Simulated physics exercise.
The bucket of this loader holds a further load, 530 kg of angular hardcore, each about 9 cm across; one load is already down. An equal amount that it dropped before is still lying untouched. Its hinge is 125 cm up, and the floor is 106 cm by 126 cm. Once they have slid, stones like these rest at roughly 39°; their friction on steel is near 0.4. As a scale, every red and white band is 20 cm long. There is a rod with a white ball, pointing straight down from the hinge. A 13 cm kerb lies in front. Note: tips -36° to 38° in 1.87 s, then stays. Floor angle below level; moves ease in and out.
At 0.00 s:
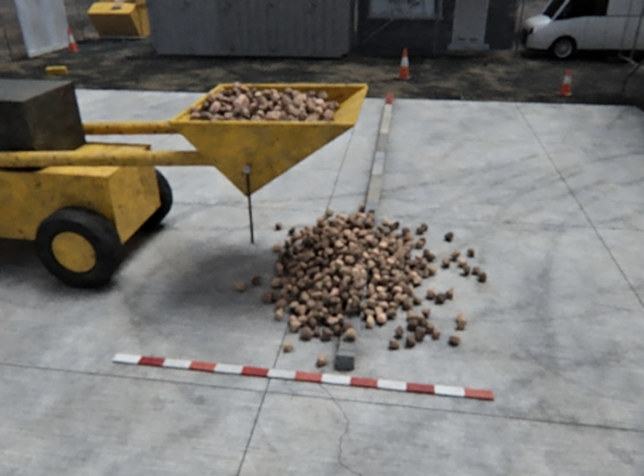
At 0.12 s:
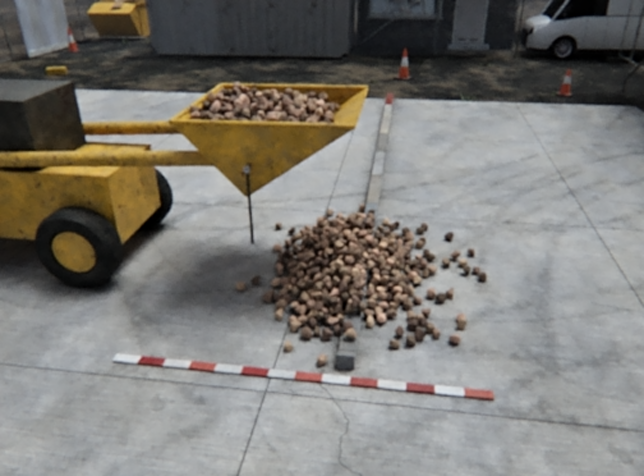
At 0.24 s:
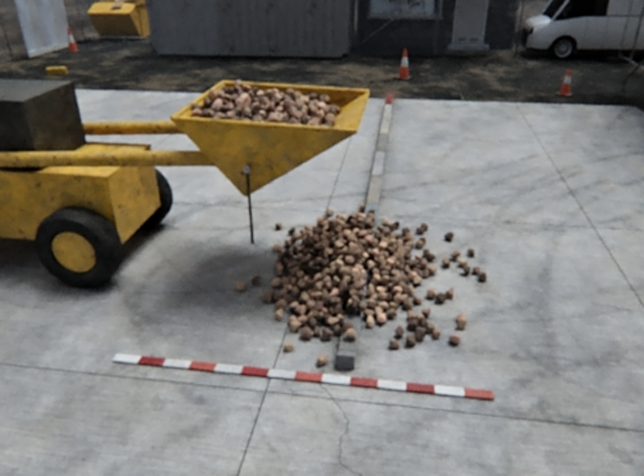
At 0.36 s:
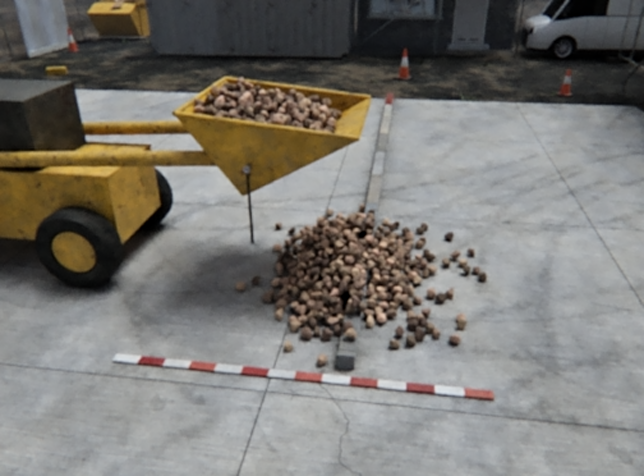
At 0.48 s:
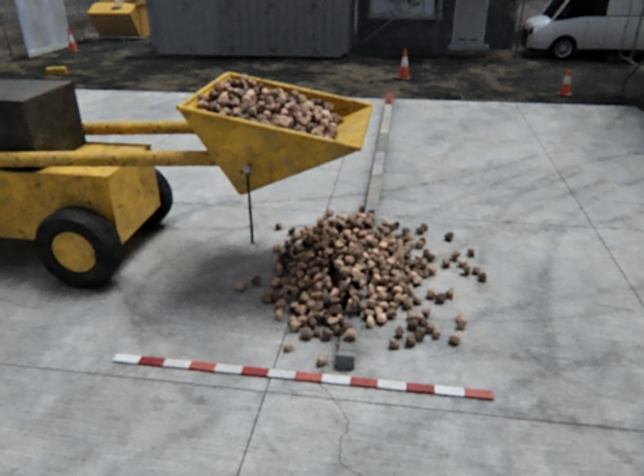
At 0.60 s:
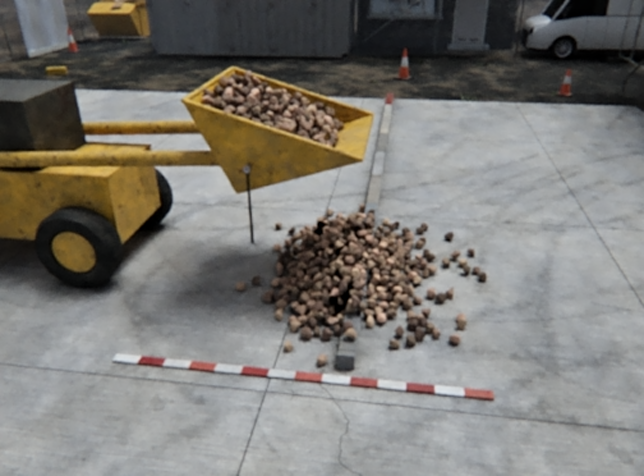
On a concrete yard, a yellow loader slowly tilting its stone-filled bucket forward to the right, above a heap of brown stones.
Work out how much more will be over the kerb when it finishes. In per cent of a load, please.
Around 74 out of 100.
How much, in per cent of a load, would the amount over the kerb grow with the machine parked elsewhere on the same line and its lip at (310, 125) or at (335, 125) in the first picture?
I'd say close to 20 per cent for one and close to 50 per cent for the other, in that order.
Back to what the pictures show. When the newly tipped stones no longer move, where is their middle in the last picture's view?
Around (389, 255) in the last picture.
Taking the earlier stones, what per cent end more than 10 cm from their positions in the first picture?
I'd say roughly 5 per cent of them.
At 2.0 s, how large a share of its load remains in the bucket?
It keeps some 50 percent of its load.
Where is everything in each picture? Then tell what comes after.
In the first picture, the bucket is at -36°, its lip at (354, 125); the top of the load is at (237, 96). The earlier load is highest near (347, 240), 33 cm above ground level, 75 % on this side of the kerb, 25 % over the kerb.
In the second picture, the bucket is at -35°, its lip at (355, 127); the top of the load is at (238, 95); the stones move at 0.1 m/s on average.
In the third picture, lip at (357, 131), floor tilted -33°, highest stones at (233, 93); the stones move at 0.1 m/s on average.
In the fourth picture, the bucket is at -29°, its lip at (359, 139); the top of the load is at (231, 89); the stones move at 0.2 m/s on average.
In the fifth picture, lip at (361, 149), floor tilted -24°, highest stones at (234, 85); the stones move at 0.2 m/s on average.
In the sixth picture, the bucket is at -18°, its lip at (363, 160); the top of the load is at (239, 81); the stones move at 0.3 m/s on average.
After 1.4 s the floor is at 26°; in per cent of one load, 100 in the bucket, 75 on this side of the kerb, 25 over the kerb; the foremost stones are at (467, 277).
After 2.0 s the floor is at 38°; in per cent of one load, 49 in the bucket, 107 on this side of the kerb, 44 over the kerb; the foremost stones are at (467, 277).
After 2.3 s the floor is at 38°; in per cent of one load, 14 in the bucket, 108 on this side of the kerb, 78 over the kerb; the foremost stones are at (468, 265).
After 5.2 s the floor is at 38°; in per cent of one load, 0 in the bucket, 101 on this side of the kerb, 99 over the kerb; the foremost stones are at (495, 268). Net gain over the kerb, 74.
